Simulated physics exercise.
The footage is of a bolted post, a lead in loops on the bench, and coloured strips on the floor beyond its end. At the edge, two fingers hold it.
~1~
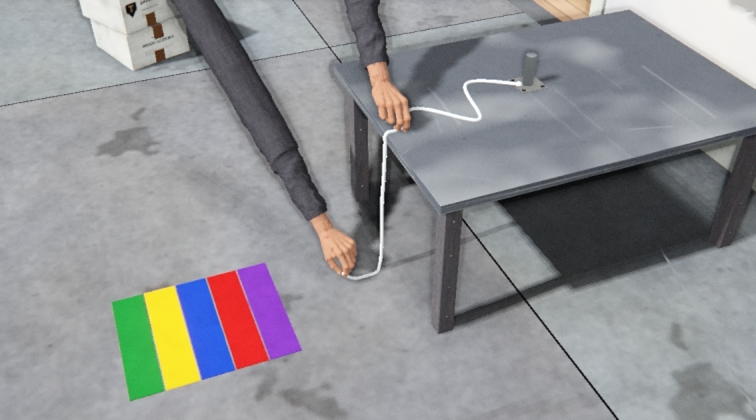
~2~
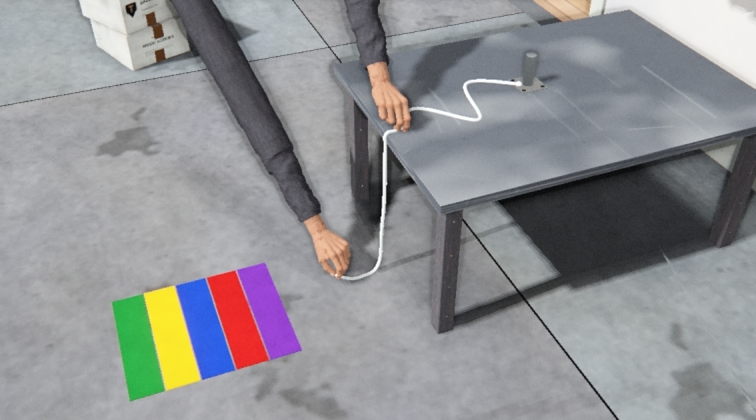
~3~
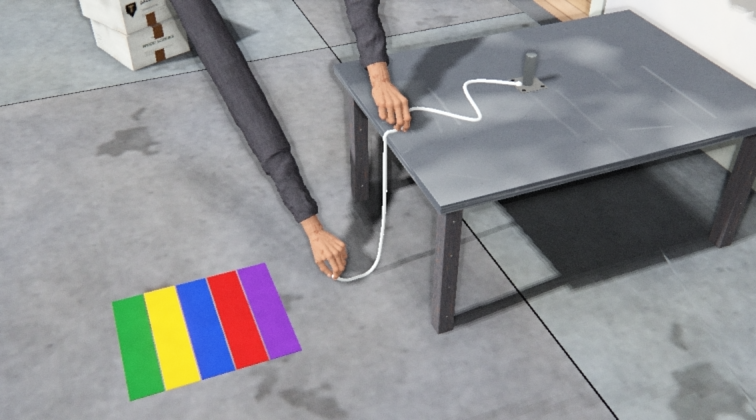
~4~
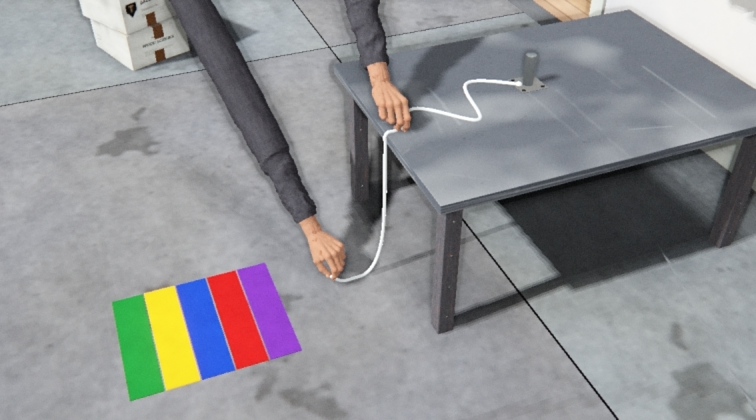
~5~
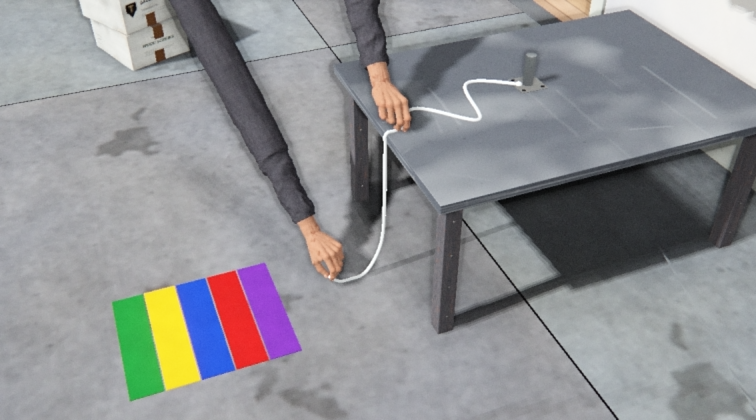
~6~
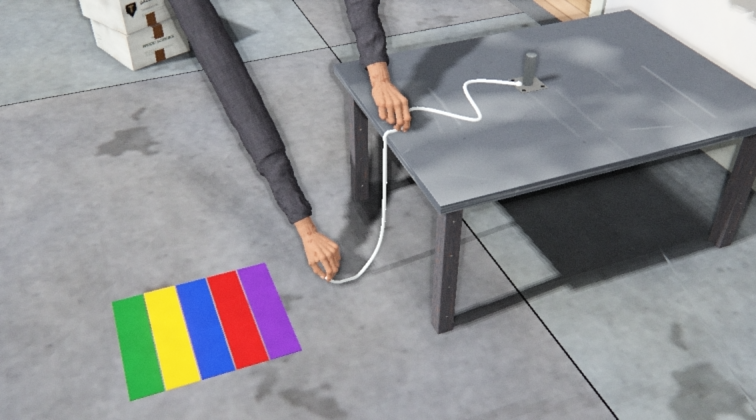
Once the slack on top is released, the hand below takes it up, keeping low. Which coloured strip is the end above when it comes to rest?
The green one.
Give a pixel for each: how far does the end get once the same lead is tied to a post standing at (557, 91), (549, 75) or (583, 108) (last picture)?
Around (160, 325), (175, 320) and (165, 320).
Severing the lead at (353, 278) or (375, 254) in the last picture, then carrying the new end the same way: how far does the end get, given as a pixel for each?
It would end up close to (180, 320), then close to (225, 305).
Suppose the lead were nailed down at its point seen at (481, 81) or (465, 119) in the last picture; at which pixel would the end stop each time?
(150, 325) and (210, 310).
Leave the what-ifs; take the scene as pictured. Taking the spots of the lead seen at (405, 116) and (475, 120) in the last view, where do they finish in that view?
The first one ends up at (339, 159) and the second one at (409, 118).
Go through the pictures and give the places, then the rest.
In the first frame, end (343, 273); purple (280, 337); red (247, 347); blue (213, 357); yellow (179, 366); green (143, 377).
In the second frame, end (336, 275); lead through (485, 81) (476, 108) (430, 110) (386, 137) (384, 198) (381, 255).
In the third frame, end (333, 276).
In the fourth frame, end (332, 276); lead through (485, 81) (476, 108) (430, 110) (386, 137) (385, 198) (377, 257).
In the fifth frame, end (330, 277).
In the sixth frame, end (326, 278); lead through (485, 81) (476, 108) (430, 110) (386, 137) (385, 198) (373, 257).
Soon after, end near (188, 315); over blue.
Then, end near (154, 324); over yellow.
At full stretch, end near (134, 330); over green. The end stops over the green strip.
